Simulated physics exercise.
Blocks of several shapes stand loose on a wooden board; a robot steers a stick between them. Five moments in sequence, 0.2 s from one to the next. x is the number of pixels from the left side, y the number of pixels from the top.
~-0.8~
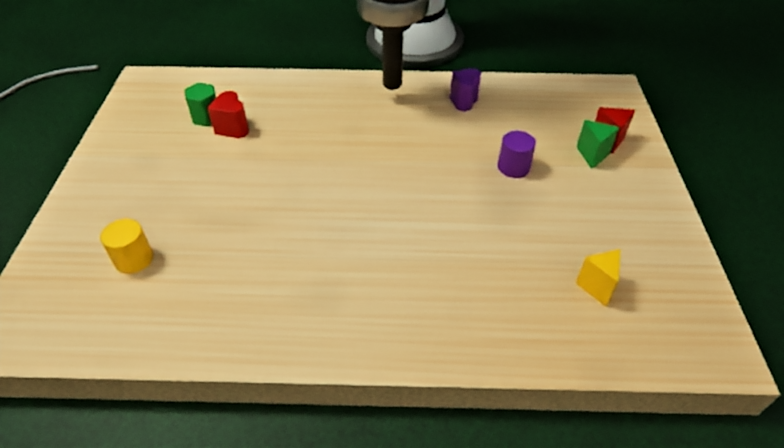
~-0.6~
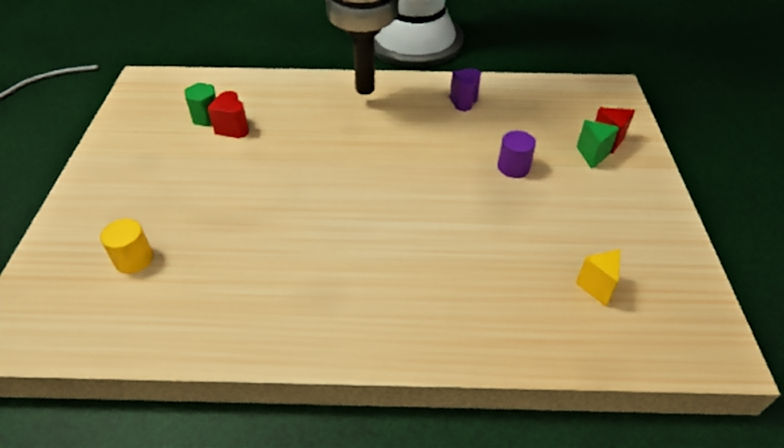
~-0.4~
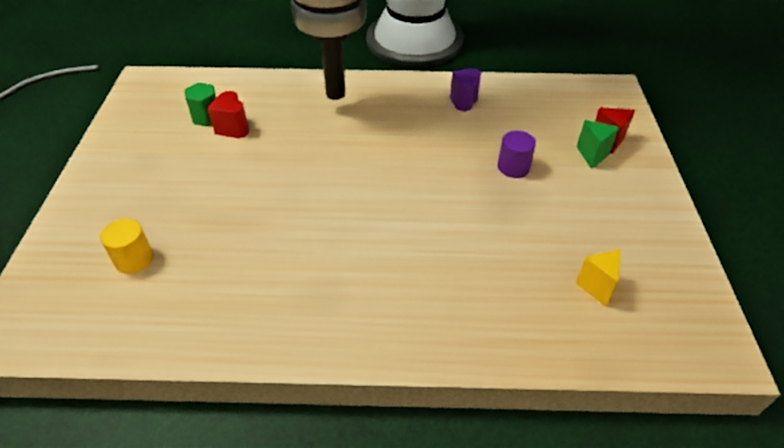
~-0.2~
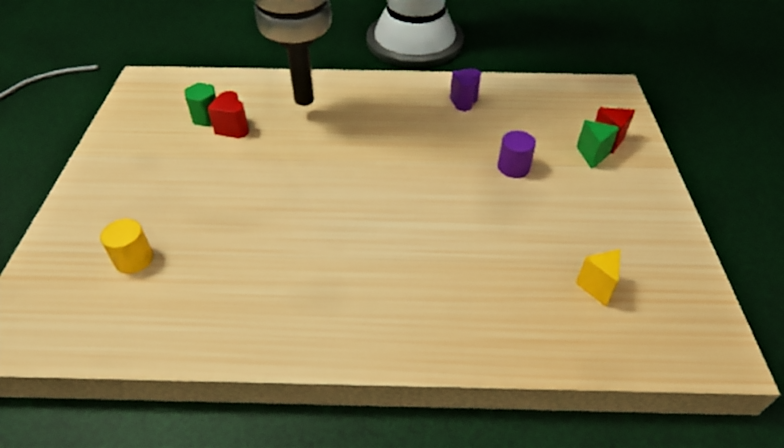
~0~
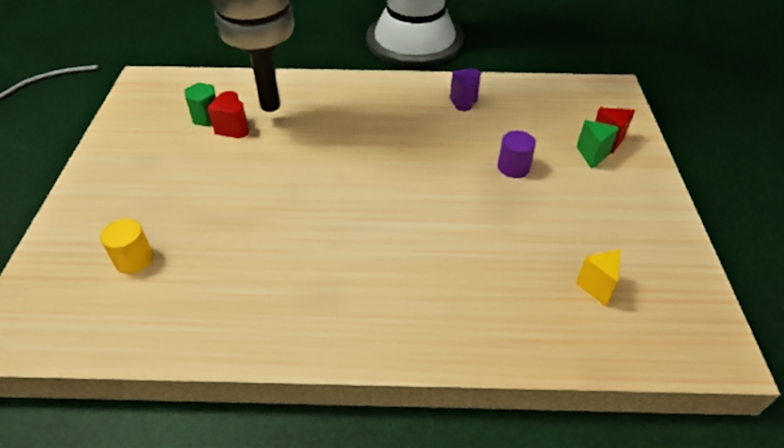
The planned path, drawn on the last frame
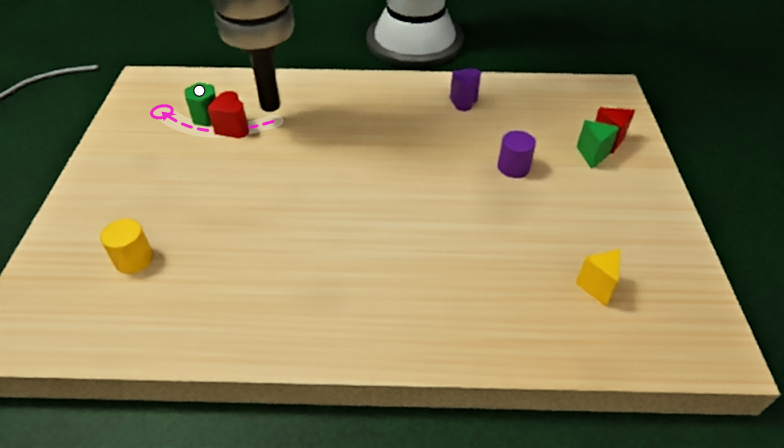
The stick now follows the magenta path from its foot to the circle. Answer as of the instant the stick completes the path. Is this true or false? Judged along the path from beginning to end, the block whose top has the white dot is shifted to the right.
Answer: True.
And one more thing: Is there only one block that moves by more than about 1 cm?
I'd say no.
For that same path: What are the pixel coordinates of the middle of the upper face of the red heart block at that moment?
The centre of its top face lies at (152, 107).
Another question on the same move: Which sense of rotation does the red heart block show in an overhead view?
It goes round opposite to clock hands.
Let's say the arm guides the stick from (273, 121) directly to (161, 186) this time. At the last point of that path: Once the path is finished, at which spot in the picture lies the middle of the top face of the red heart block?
The middle of the upper face of the red heart block will lie at about (209, 109) in the picture.
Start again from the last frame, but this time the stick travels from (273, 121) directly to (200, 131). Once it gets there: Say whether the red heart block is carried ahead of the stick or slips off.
Looking at the end of the path, the red heart block is still being driven ahead.
Path on the board, from (273, 121) over (231, 130) and (190, 127) to (162, 112); the dot is on the green six-sided block.
What follows on the original path. One third of the way, stick (227, 116); green six-sided block (193, 89), turned 15° clockwise; red heart block (200, 106), turned 20° clockwise.
Two thirds of the way, stick (184, 112); green six-sided block (185, 85), turned 45° clockwise; red heart block (159, 108).
At the end, stick (157, 98); green six-sided block (181, 79), turned 85° clockwise; red heart block (152, 107), turned 40° anticlockwise.
